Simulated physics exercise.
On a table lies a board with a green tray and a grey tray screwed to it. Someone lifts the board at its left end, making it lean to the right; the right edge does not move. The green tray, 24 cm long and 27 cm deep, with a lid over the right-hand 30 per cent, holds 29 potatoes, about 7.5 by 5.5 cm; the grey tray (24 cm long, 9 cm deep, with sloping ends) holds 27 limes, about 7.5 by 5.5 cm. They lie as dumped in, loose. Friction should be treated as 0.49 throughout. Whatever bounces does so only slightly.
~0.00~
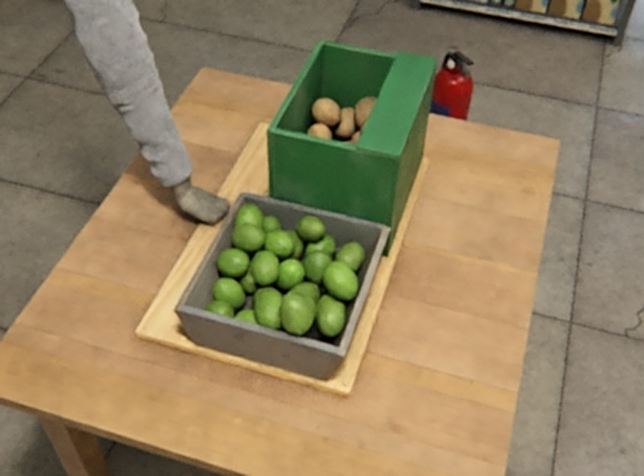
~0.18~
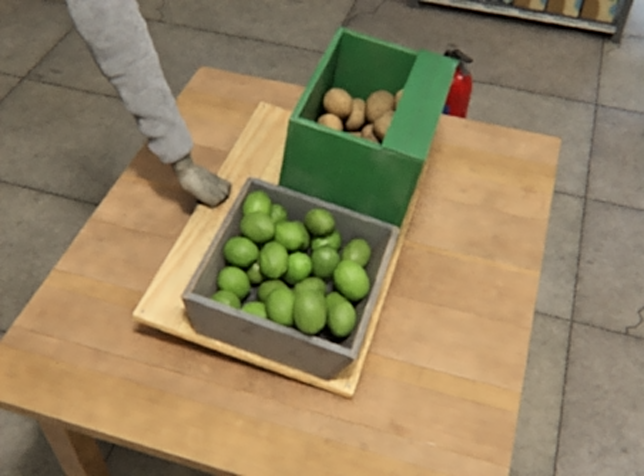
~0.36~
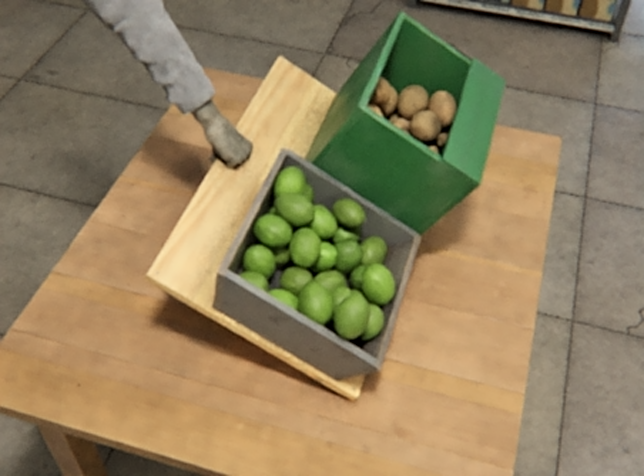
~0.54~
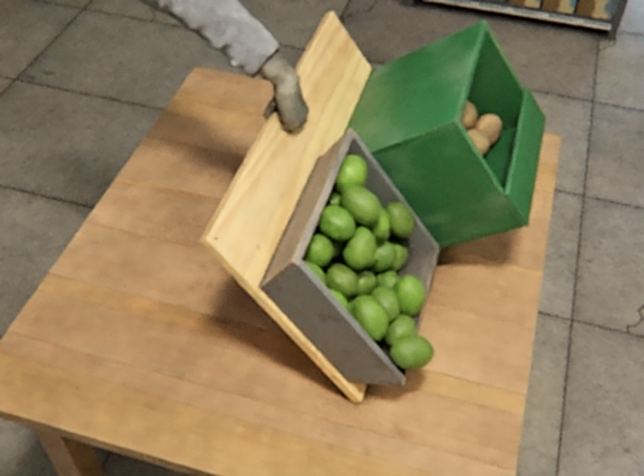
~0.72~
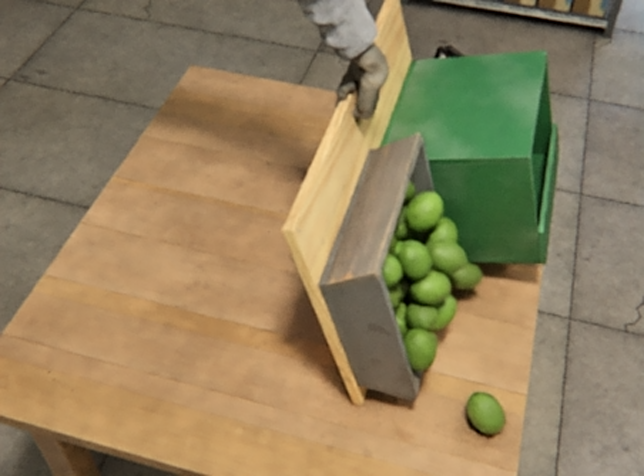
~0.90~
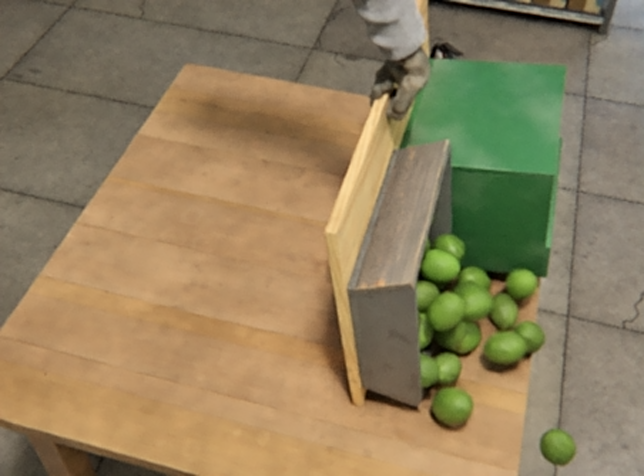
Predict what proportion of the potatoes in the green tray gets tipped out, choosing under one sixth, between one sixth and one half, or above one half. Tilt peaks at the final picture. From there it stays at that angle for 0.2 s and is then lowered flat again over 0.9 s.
Fraction out: Smaller than one-sixth.
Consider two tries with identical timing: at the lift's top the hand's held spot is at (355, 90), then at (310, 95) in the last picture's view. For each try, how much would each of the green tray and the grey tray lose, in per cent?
First try, then second: The green tray sheds 0 then 0 per cent, and the grey tray sheds 60 then 30 per cent.
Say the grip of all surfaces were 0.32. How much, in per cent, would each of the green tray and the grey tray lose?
Green tray 0, grey tray 90 per cent.
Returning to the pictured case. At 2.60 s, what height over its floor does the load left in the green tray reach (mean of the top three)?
About 19 cm.
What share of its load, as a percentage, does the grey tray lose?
Grey tray - about 90 per cent.
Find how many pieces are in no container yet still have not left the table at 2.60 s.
About 12.
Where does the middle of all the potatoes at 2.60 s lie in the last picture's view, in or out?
Roughly (356, 158).
After 1.17 s, tilt 81°; 0 of 29 out of the green tray and 19 of 27 out of the grey tray.
After 1.51 s, tilt 46°; 0 of 29 out of the green tray and 23 of 27 out of the grey tray.
After 1.99 s, tilt 0°; 0 of 29 out of the green tray and 23 of 27 out of the grey tray.
Final count (at 2.60 s), 0 of 29 out of the green tray and 23 of 27 out of the grey tray. Asked share, 0 of 29, 0 per cent.
